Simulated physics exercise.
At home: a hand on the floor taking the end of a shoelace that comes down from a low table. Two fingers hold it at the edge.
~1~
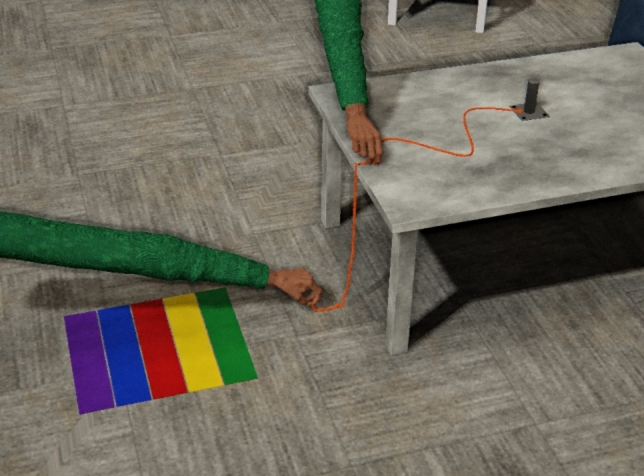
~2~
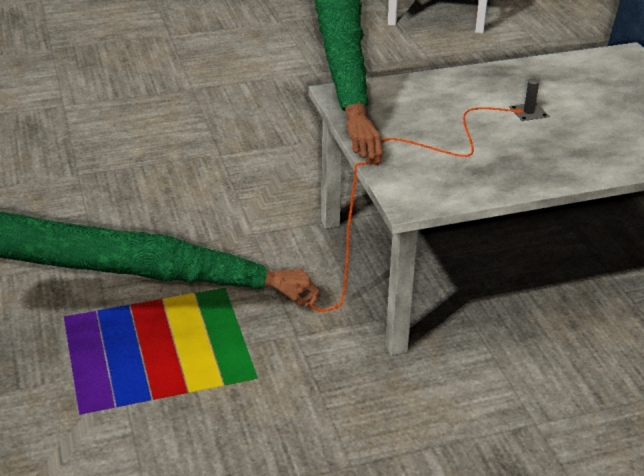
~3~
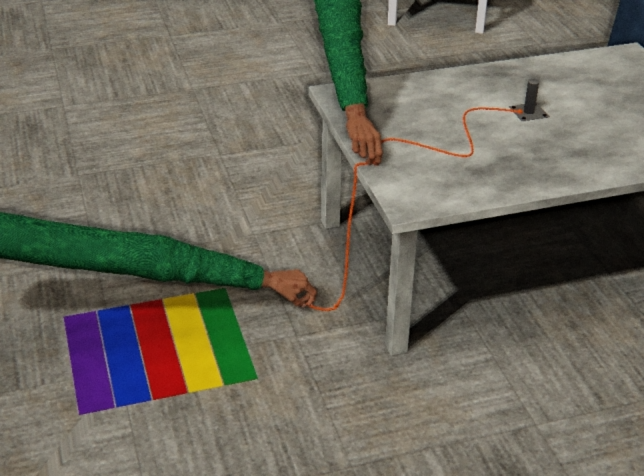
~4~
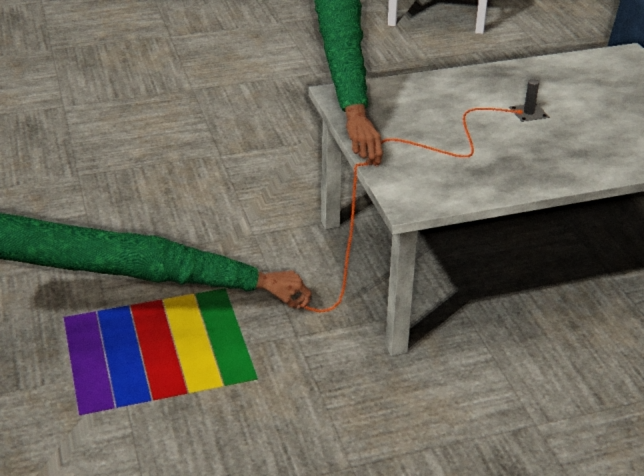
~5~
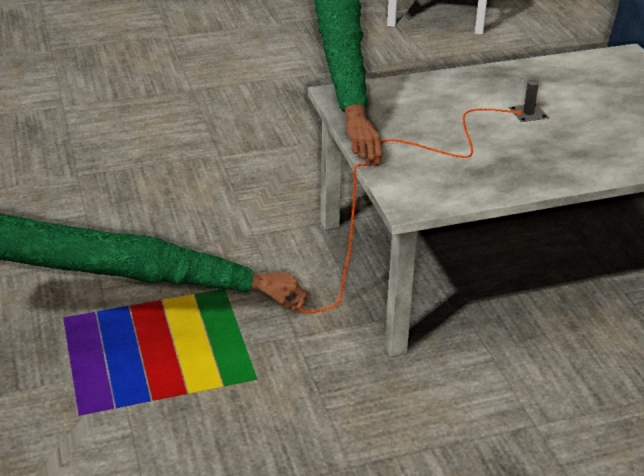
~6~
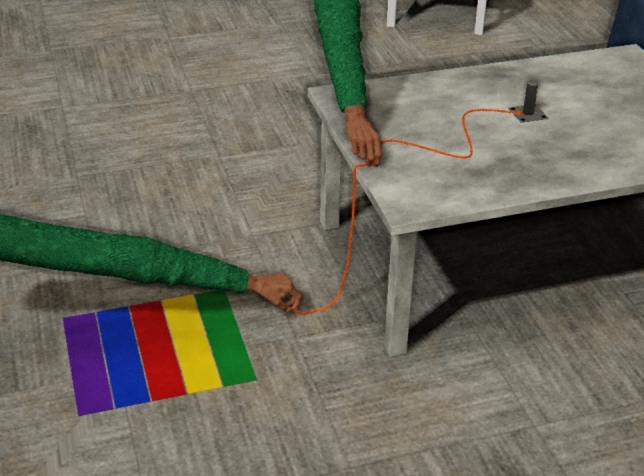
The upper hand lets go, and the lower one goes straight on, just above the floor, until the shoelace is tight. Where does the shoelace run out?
The end stops over the purple strip.
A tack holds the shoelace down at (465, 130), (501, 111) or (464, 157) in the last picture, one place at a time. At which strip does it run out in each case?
In that order: Blue; purple; red.
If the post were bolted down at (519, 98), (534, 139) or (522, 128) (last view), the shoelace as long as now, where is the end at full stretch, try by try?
In that order: (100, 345), (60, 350) and (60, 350).
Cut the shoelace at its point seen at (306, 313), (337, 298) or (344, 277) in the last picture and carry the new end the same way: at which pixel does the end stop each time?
The places are (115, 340), (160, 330) and (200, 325).
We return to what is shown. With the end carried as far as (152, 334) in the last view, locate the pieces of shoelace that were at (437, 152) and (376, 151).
Near (372, 155) and (339, 210).
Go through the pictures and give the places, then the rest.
In the first picture, end (312, 302); green (236, 364); yellow (201, 371); red (166, 378); blue (130, 385); purple (94, 392).
In the second picture, end (309, 303); shoelace through (484, 109) (471, 142) (417, 144) (376, 162) (350, 221) (345, 284).
In the third picture, end (307, 304).
In the fourth picture, end (301, 305); shoelace through (484, 109) (471, 142) (417, 145) (376, 163) (352, 221) (344, 285).
In the fifth picture, end (296, 306).
In the sixth picture, end (292, 308); shoelace through (483, 110) (470, 143) (416, 145) (375, 164) (353, 221) (342, 285).
Soon after, end near (152, 334); over red.
After that, end near (110, 341); over blue.
At the stop, end near (86, 346); over purple. It gets as far as the purple strip.
